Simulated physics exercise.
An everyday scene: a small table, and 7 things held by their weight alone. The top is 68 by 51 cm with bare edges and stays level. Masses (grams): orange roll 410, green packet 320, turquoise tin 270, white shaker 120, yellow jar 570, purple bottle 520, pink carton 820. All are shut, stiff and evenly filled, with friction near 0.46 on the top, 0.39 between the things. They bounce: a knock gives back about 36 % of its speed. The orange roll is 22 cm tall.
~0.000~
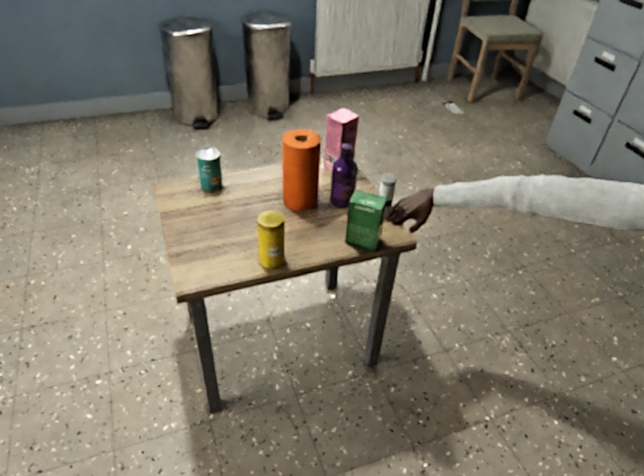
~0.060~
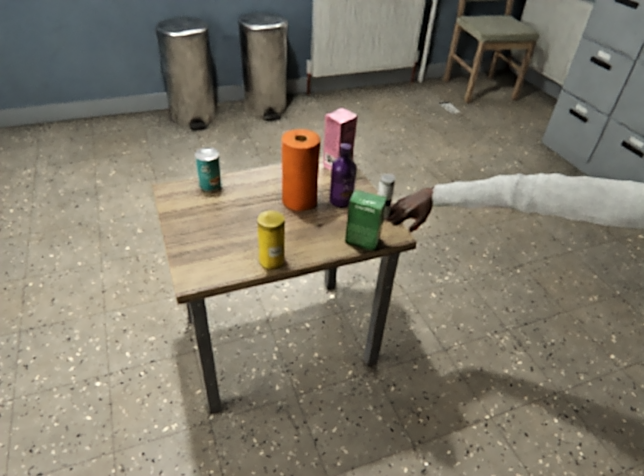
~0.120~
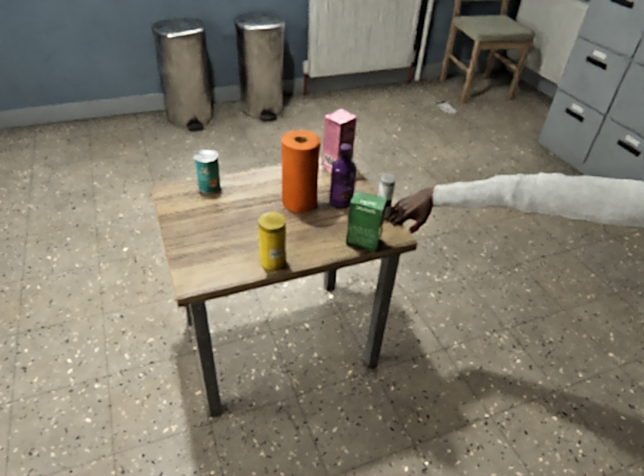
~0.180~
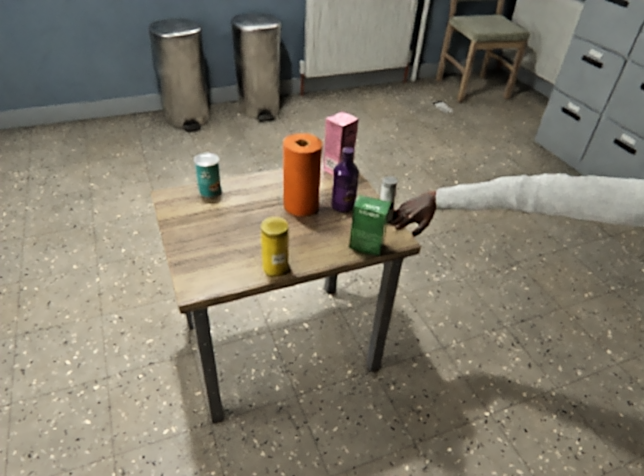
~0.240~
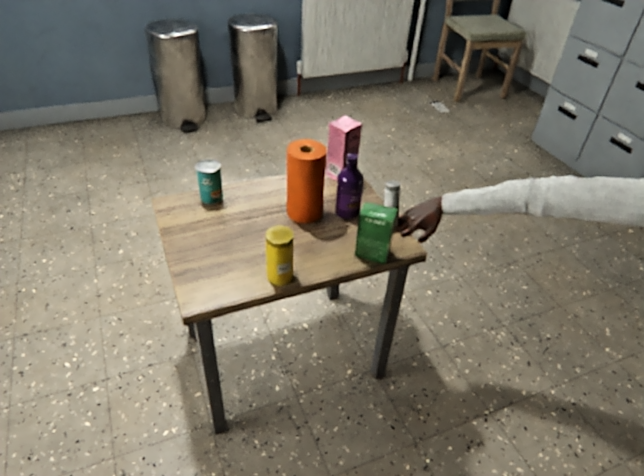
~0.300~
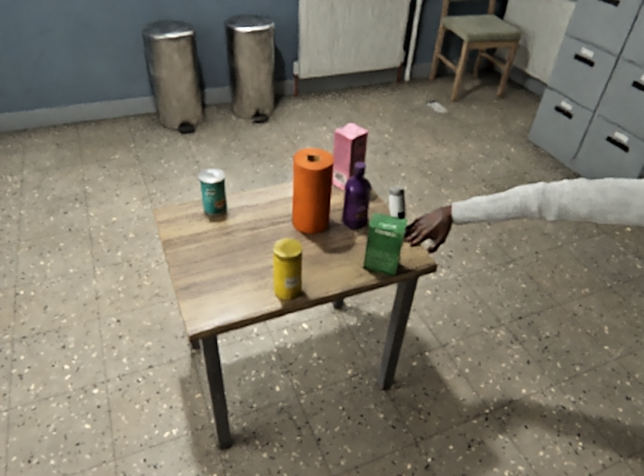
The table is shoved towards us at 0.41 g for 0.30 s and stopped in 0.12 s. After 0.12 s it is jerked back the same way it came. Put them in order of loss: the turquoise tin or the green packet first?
The second of the two, the green packet.
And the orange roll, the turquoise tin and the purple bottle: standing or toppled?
The orange roll keeps standing; the turquoise tin stays upright; the purple bottle tips over.
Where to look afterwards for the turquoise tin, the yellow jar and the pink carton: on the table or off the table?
The turquoise tin is still on the table; the yellow jar ends off the table; the pink carton ends off the table.
By 0.60 s, table along by 25 cm; green packet and yellow jar now off the table; turquoise tin 9 cm from its spot near (234, 239); pink carton tilted 59°.
By 0.90 s, table along by 7 cm; purple bottle and pink carton now off the table; turquoise tin 10 cm from its spot near (218, 203); white shaker on its side.
By 1.10 s, turquoise tin 3 cm from its spot near (207, 176); white shaker on its side; orange roll 3 cm from its spot.
By 1.40 s, turquoise tin 2 cm from its spot near (206, 175); white shaker on its side; orange roll 2 cm from its spot.
When it is over (2.3 s), off the table, green packet, yellow jar, purple bottle and pink carton; lying over on the table, white shaker; the other 2 within 5 cm of the start. End places, in pixels of the last picture, turquoise tin near (206, 175). Turquoise tin was never lost; green packet went at 0.52 s.
